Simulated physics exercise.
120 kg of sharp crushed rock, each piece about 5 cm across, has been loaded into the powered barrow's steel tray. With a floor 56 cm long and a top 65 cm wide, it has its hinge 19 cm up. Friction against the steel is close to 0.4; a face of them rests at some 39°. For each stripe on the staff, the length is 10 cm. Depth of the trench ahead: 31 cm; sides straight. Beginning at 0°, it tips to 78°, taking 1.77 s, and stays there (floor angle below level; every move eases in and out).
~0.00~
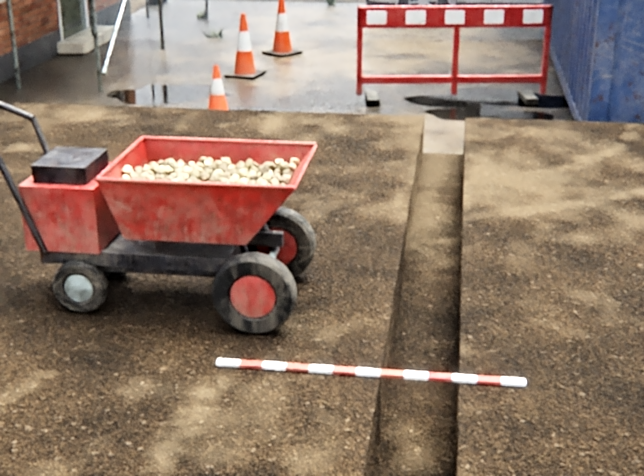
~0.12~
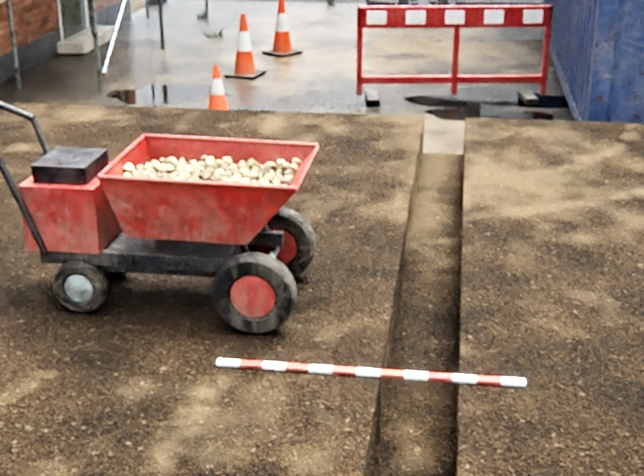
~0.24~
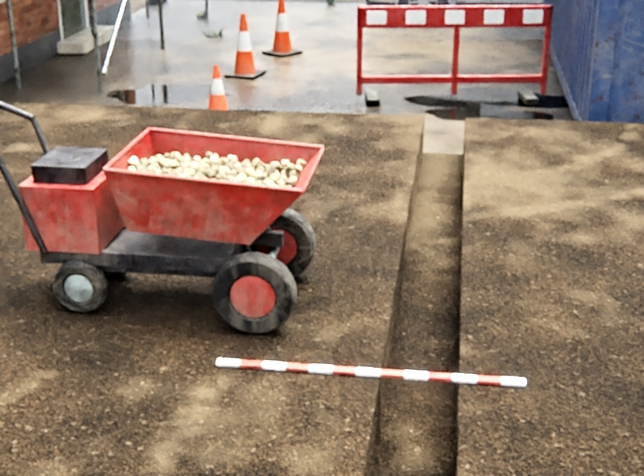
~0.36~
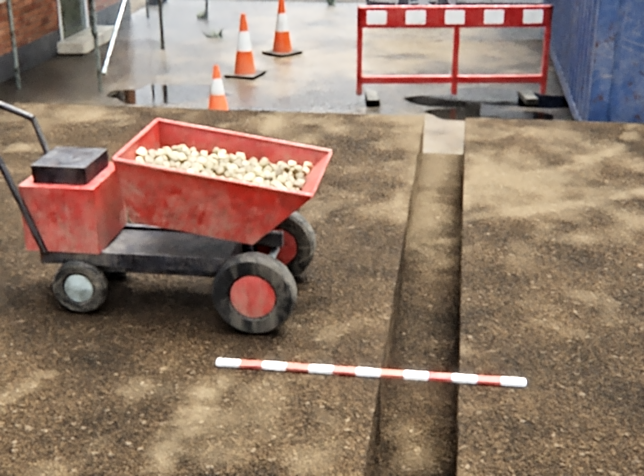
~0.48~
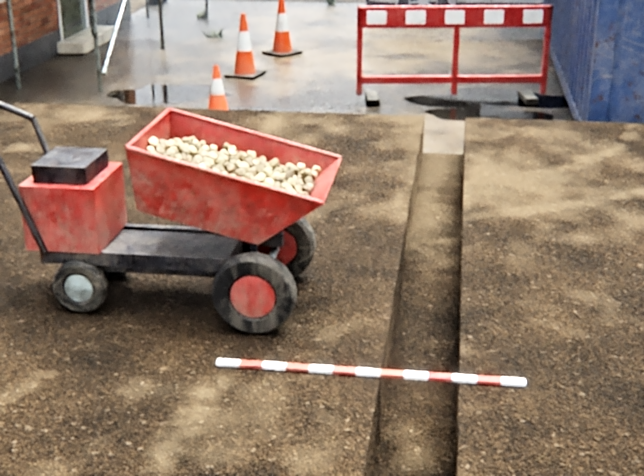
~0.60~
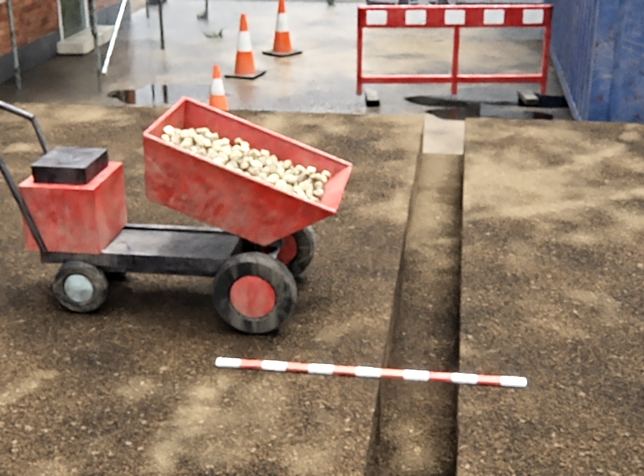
A red powered barrow with a black box and dark wheels stands at the left on brown, gritty ground, seen from slightly above and side-on by a still camera. Its tray holds pale stones, with a straight trench and a red-and-white staff to the right, and orange cones and a red barrier behind. The tray tilts slowly, then faster, its left end rising and its right lip lowering.
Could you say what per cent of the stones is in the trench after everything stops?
I would put it at 99 per cent.
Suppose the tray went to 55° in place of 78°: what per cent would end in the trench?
Roughly 10 percent.
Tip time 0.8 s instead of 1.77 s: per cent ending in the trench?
Then roughly 95 percent.
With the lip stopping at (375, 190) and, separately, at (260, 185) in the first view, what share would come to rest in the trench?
Near 5 and near 50 percent.
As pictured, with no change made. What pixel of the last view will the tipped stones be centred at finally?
The middle should be near (422, 348).
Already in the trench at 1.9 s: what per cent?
Close to 45 per cent has got there by then.
After 1.3 s the floor is at 66°; 100 % in the tray; the foremost stones are at (380, 263).
After 1.9 s the floor is at 78°; 53 % in the tray, 1 % short of the trench, 46 % in the trench; the foremost stones are at (454, 358).
After 2.2 s the floor is at 78°; 20 % in the tray, 1 % short of the trench, 79 % in the trench; the foremost stones are at (455, 340).
After 4.2 s the floor is at 78°; 0 % in the tray, 1 % short of the trench, 99 % in the trench; the foremost stones are at (455, 353).
